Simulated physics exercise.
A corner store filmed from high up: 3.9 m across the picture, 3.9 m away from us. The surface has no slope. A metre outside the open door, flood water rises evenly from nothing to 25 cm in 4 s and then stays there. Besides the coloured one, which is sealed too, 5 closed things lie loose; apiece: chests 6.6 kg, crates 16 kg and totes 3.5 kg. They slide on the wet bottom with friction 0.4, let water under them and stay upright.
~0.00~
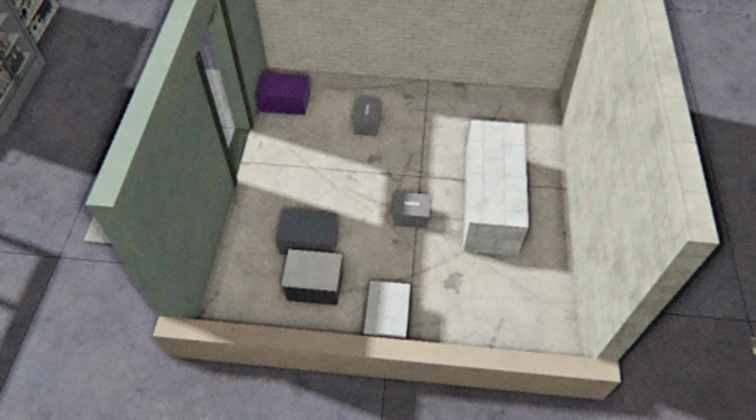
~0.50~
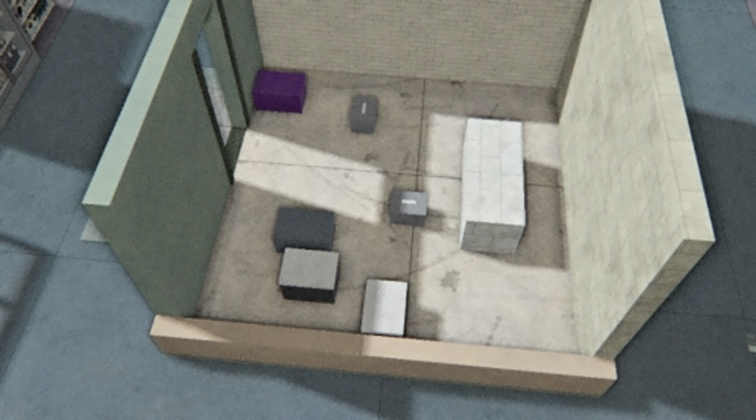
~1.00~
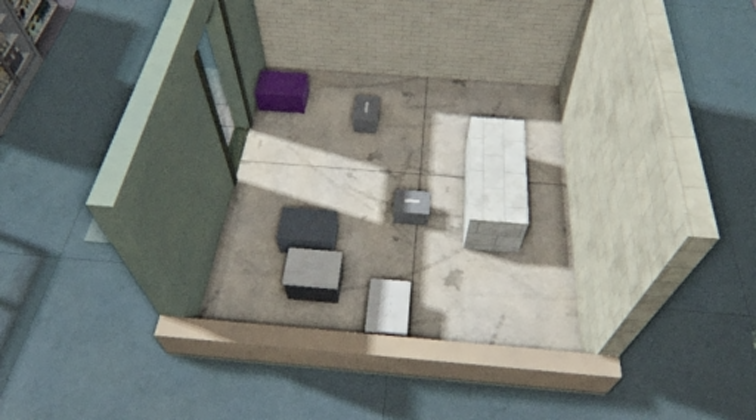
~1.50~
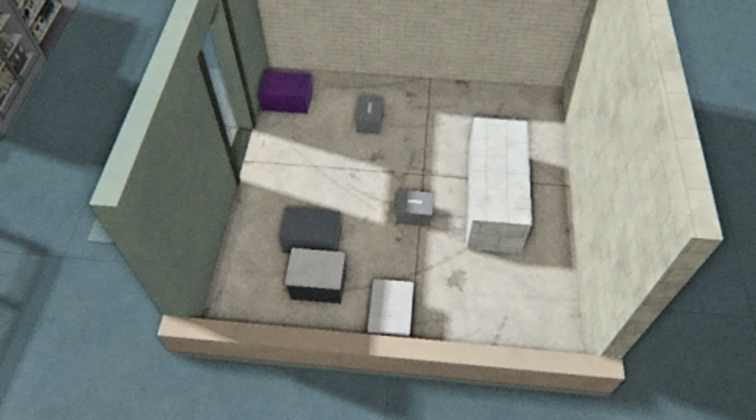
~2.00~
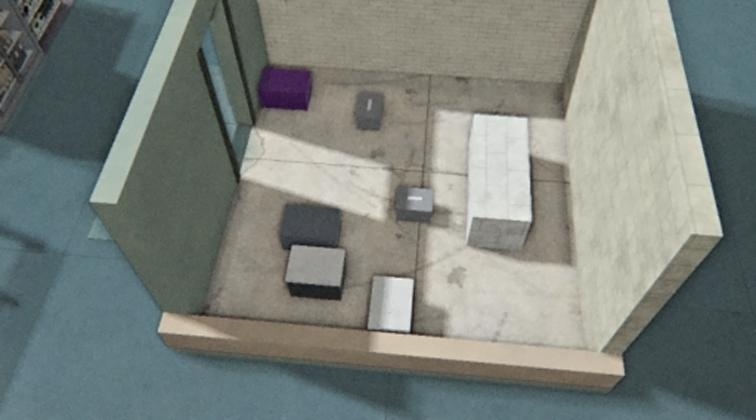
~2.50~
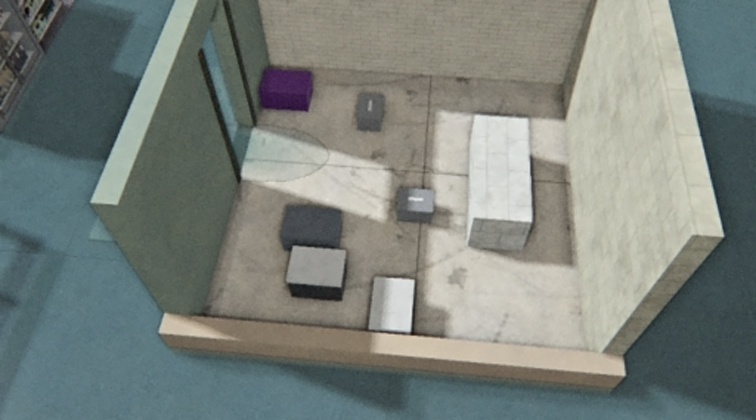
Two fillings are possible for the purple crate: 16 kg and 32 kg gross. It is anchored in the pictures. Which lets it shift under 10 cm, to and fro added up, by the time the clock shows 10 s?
Verdict: The smaller load will do.
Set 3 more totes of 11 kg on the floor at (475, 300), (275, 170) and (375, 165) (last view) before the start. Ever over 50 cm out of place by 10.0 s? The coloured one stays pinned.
In turn: Less, over, over.
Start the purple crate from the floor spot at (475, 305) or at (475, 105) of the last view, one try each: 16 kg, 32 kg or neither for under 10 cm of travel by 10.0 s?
In turn: Only the larger holds; only the larger holds.
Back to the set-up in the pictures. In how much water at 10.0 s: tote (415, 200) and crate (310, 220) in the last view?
About 10 and 5 cm.
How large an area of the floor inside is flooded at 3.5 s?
About 3.5 m2.
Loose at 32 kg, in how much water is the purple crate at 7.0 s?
About 3 cm.
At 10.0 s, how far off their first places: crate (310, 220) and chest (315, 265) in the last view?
In that order: 0 cm, 10 cm.
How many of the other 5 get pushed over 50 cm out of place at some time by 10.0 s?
3 of them.
After 3.5 s the purple crate would be 0 cm from its start with 16 kg and 0 cm from its start with 32 kg; 1 cm of water round it then.
After 4.5 s the purple crate would be 0 cm from its start with 16 kg and 0 cm from its start with 32 kg; 3 cm of water round it then.
After 7.0 s the purple crate would be 0 cm from its start with 16 kg and 0 cm from its start with 32 kg; 3 cm of water round it then.
After 10.0 s the purple crate would be 0 cm from its start with 16 kg and 0 cm from its start with 32 kg; 6 cm of water round it then.
